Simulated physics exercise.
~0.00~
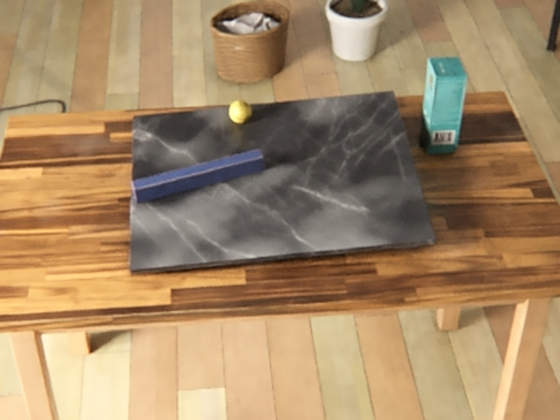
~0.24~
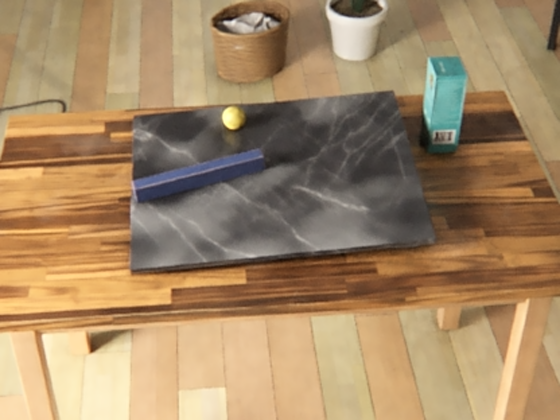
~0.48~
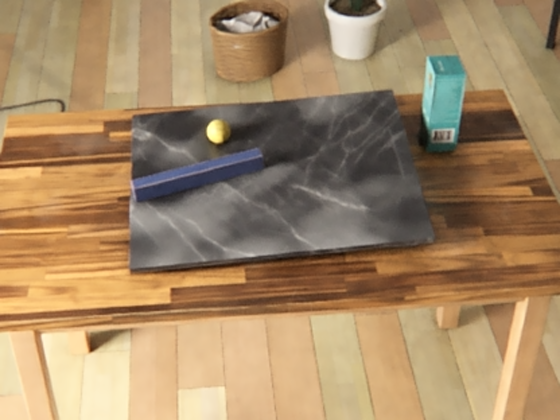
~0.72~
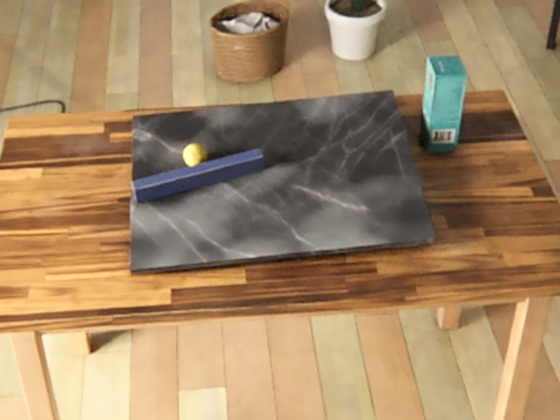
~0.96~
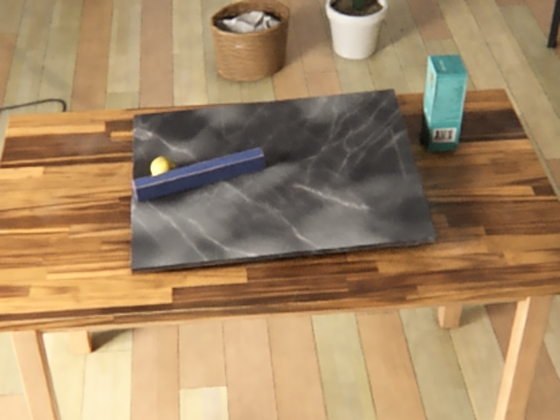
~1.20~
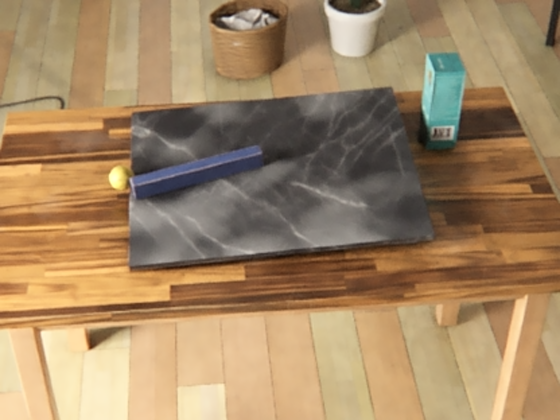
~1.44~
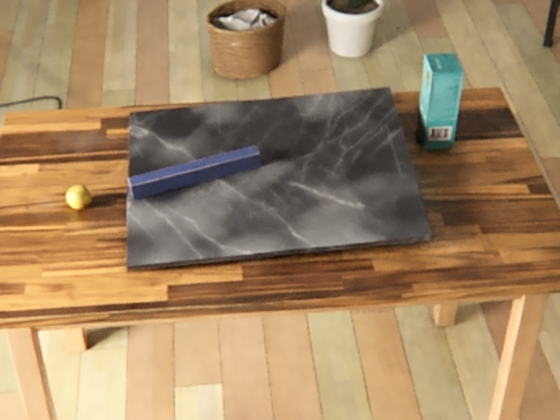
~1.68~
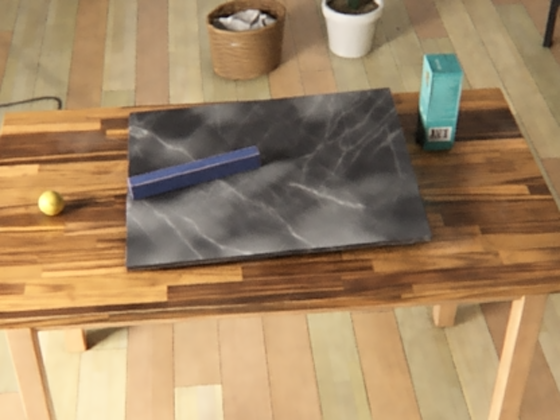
A yellow ball rolls down and to the left across a dark marbled board on a wooden table, reaches a fixed blue bar and follows it over the board's left edge, then continues left across the tabletop, while the turquoise carton stays standing on the right.
